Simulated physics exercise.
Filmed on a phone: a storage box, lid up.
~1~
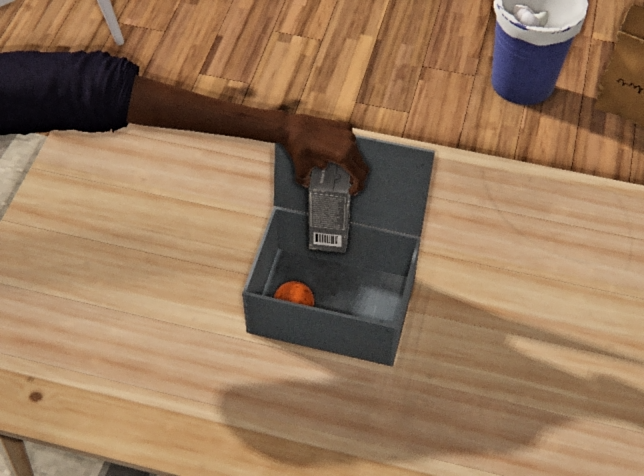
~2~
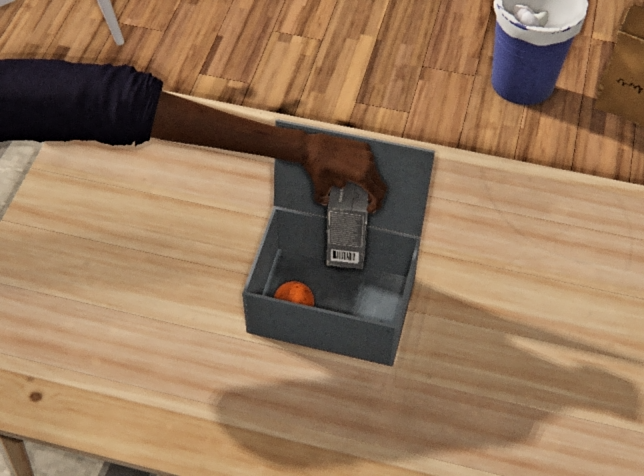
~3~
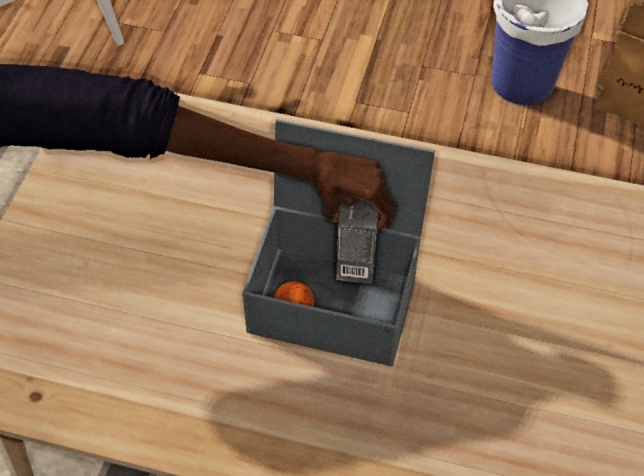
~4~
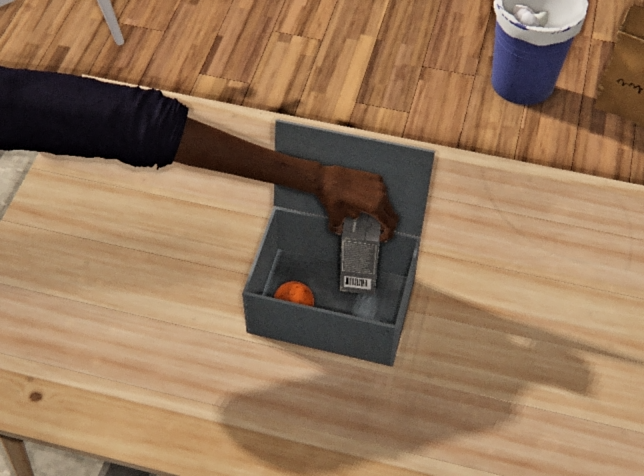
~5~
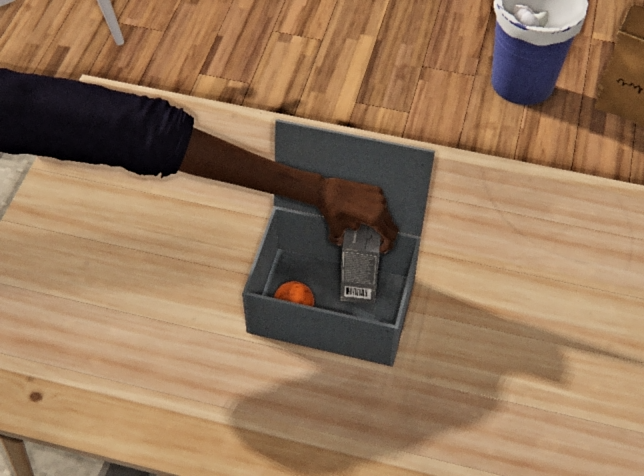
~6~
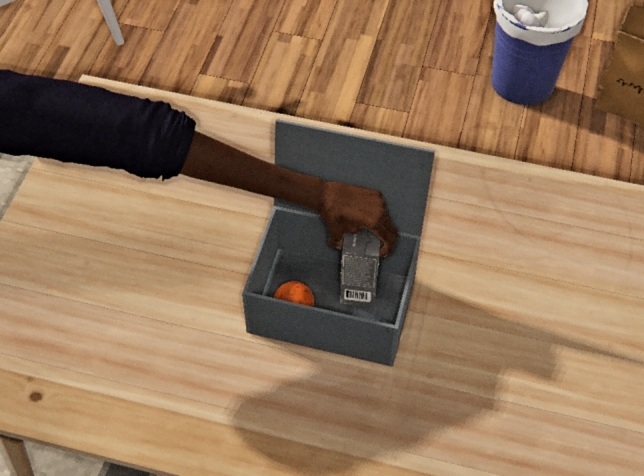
The footage shows a hand holding a grey carton above an open grey storage box with an orange round object inside, moving it slightly right and lowering it into the box, where the hand stays on the carton.
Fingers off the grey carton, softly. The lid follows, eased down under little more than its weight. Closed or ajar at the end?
As it turns out, it is held up.
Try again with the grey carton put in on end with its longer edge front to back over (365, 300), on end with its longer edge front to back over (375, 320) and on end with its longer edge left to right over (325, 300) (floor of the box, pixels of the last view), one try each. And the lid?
In the first case it will not close; in the second case it will not close; in the third case it sits on the rim.
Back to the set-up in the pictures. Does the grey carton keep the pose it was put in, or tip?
The grey carton keeps its pose.
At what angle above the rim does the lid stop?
About 55°.
Then, 1.10 s later than the last frame, lid starting down.
Then, 1.50 s later than the last frame, lid 63° above the rim.
Then, 3.20 s later than the last frame, lid 54° above the rim.
When it is over, lid 54° above the rim; both as before. End places, in pixels of the last picture, grey carton near (361, 268).
